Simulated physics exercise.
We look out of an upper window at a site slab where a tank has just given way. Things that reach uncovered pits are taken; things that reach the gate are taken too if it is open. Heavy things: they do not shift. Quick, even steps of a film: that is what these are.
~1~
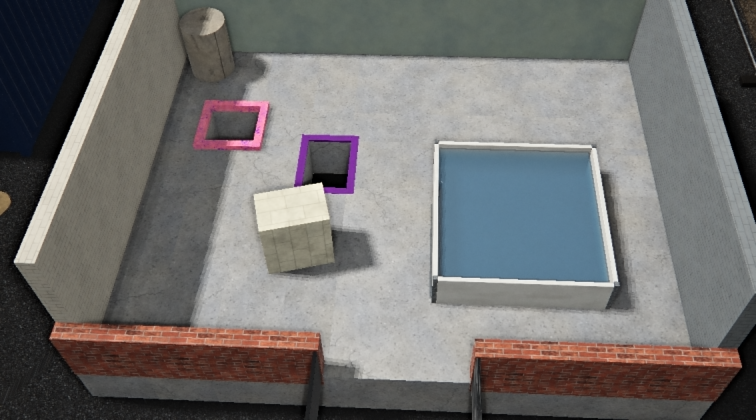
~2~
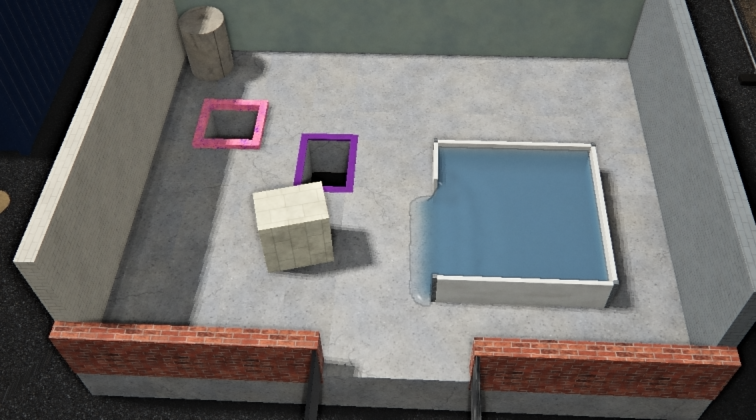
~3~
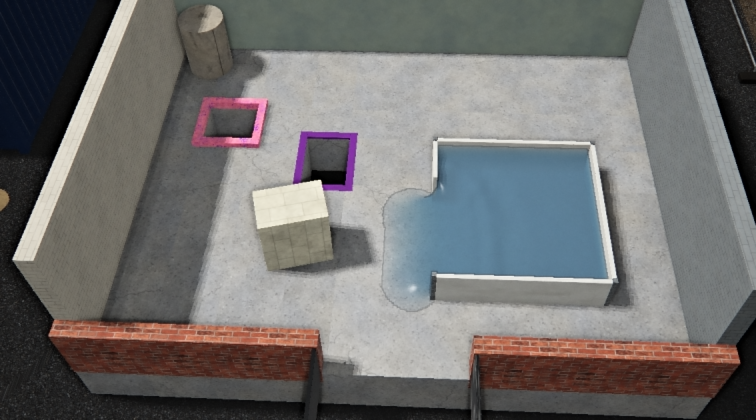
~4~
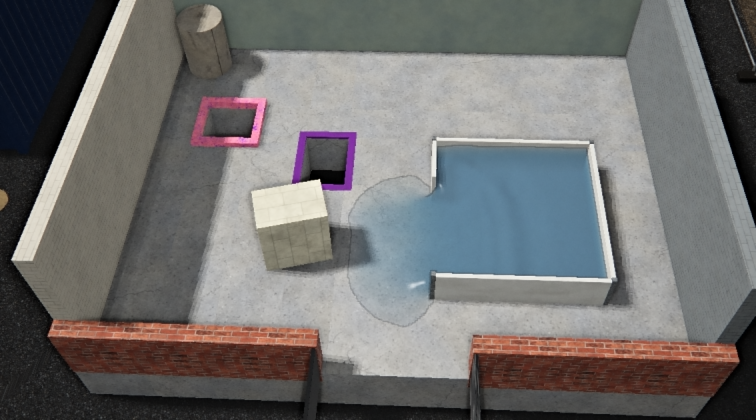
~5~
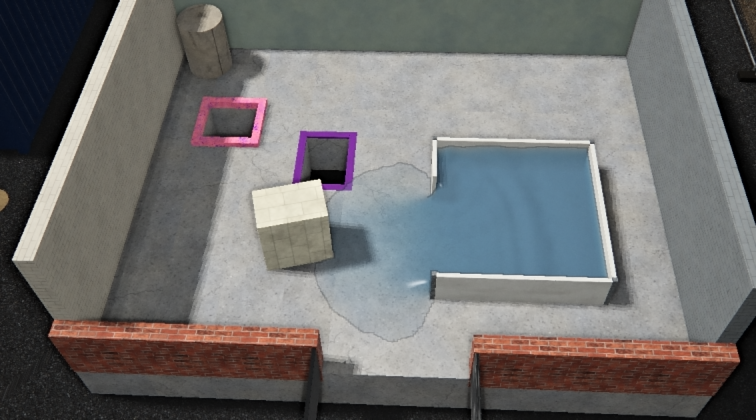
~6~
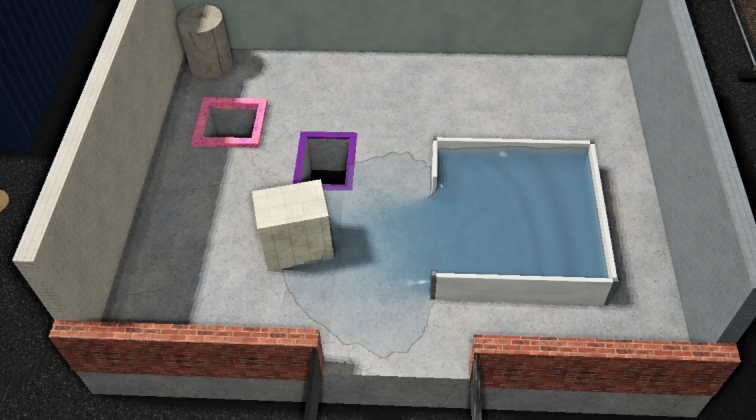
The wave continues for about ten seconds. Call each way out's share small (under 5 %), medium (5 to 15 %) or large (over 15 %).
Small, medium or large: The gate gets a medium share; the pink pit gets a small share; the purple pit gets a large share.
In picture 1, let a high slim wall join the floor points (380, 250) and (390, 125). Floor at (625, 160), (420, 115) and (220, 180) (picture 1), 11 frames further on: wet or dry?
In that order, I'd expect them to be kept clear of the flood, reached by the flood and kept clear of the flood.
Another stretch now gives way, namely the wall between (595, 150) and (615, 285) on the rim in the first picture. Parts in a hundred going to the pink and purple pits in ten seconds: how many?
The pink pit takes 0 per cent and the purple pit 6 per cent.
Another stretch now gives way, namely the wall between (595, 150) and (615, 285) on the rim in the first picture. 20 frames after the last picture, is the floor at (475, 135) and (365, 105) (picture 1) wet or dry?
The first ends up unsoaked, the second ends up unsoaked.
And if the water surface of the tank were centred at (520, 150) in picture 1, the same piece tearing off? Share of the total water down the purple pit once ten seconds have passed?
Share for the purple pit - 35 in a hundred.
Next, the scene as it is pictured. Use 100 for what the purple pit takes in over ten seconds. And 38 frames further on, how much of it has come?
Result: 65 % of the ten-second total.
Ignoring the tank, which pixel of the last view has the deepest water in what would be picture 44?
Around (197, 81).
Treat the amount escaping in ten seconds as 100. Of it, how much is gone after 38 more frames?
I'd estimate close to 65 per cent.
A moment on, water covers 20 % of the floor; the gate 0 %, the pink pit 0 %, the purple pit 1 %.
Next, water covers 30 % of the floor; the gate 1 %, the pink pit 0 %, the purple pit 5 %.
Then, water covers 35 % of the floor; the gate 3 %, the pink pit 0 %, the purple pit 11 %.
Later, water covers 45 % of the floor; the gate 6 %, the pink pit 2 %, the purple pit 19 %.
In the end, water covers 60 % of the floor; the gate 9 %, the pink pit 2 %, the purple pit 29 %.
